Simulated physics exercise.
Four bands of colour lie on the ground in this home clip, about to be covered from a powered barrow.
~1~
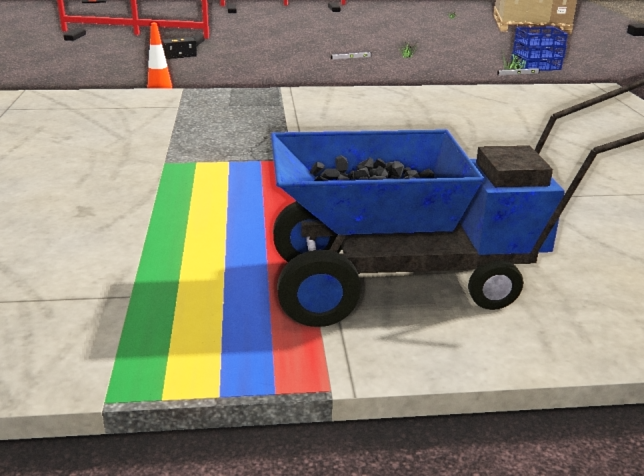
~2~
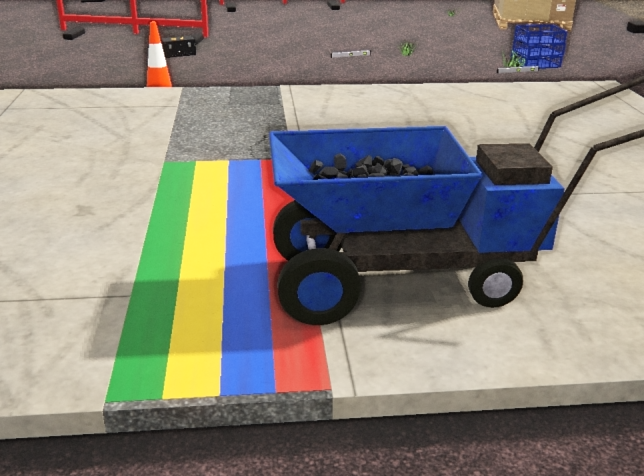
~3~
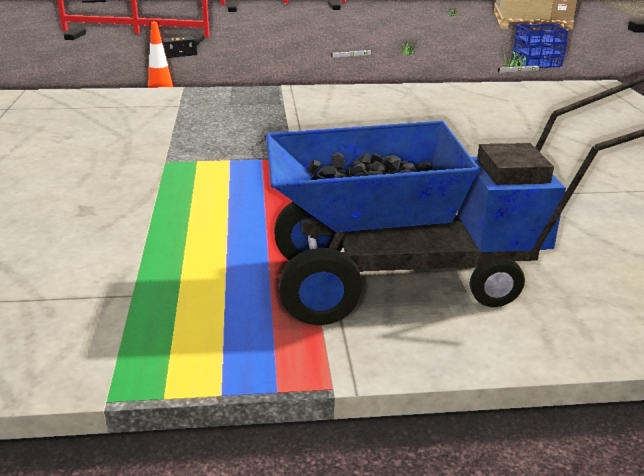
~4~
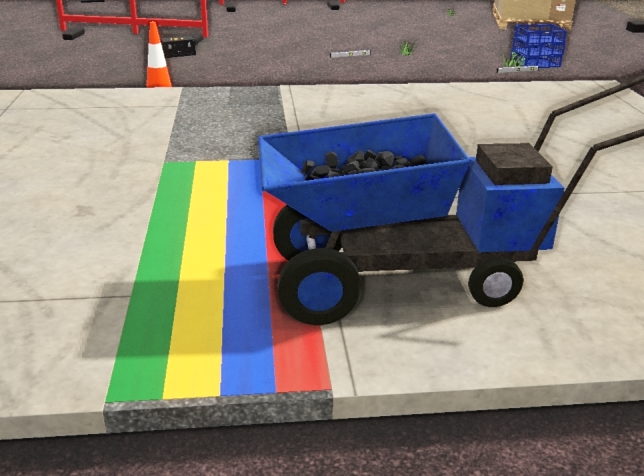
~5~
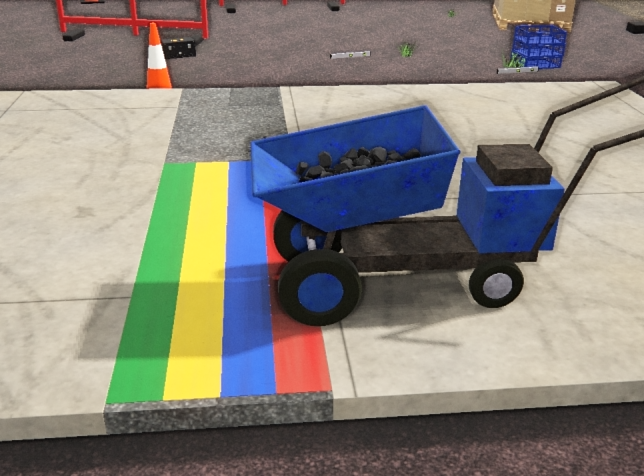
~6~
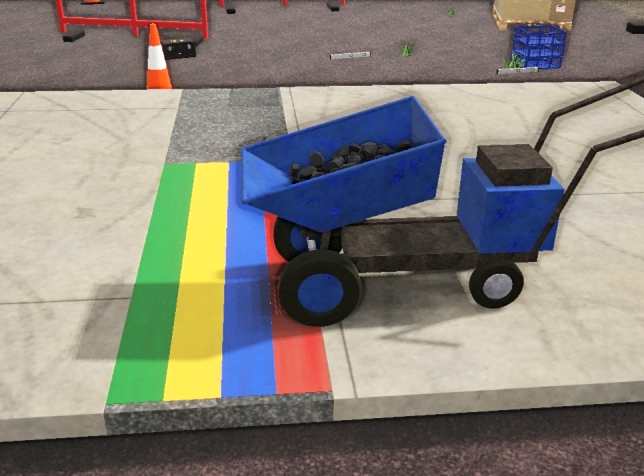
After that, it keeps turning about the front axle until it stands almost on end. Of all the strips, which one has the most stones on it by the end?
Most stones end on the green strip.
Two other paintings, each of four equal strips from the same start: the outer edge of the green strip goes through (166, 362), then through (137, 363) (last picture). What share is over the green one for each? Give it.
Shares in turn: 20 %; 40 %.
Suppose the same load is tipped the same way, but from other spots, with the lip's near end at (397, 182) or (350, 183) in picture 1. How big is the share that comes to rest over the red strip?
I'd expect close to 30 per cent and then close to 0 per cent.
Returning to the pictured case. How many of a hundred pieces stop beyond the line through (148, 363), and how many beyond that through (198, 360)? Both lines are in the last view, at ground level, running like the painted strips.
I'd say some 40 in a hundred, and after that 80 in a hundred.
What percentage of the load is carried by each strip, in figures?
Shares by strip - red: 0 per cent; blue: 0 per cent; yellow: 20 per cent; green: 35 per cent.
Just after the last frame, skip tipped steeply; every one in the skip.
A moment on, skip tipped right over; roughly two thirds in the skip; about a tenth over the yellow strip; roughly a quarter over the green strip.
Further on, skip tipped right over; roughly a quarter in the skip; roughly a quarter over the yellow strip; roughly a third over the green strip; roughly a quarter off the paint.
When it is over, skip tipped right over; roughly a quarter in the skip; not one over the red strip; not one over the blue strip; roughly a quarter over the yellow strip; roughly a third over the green strip; roughly a quarter off the paint.
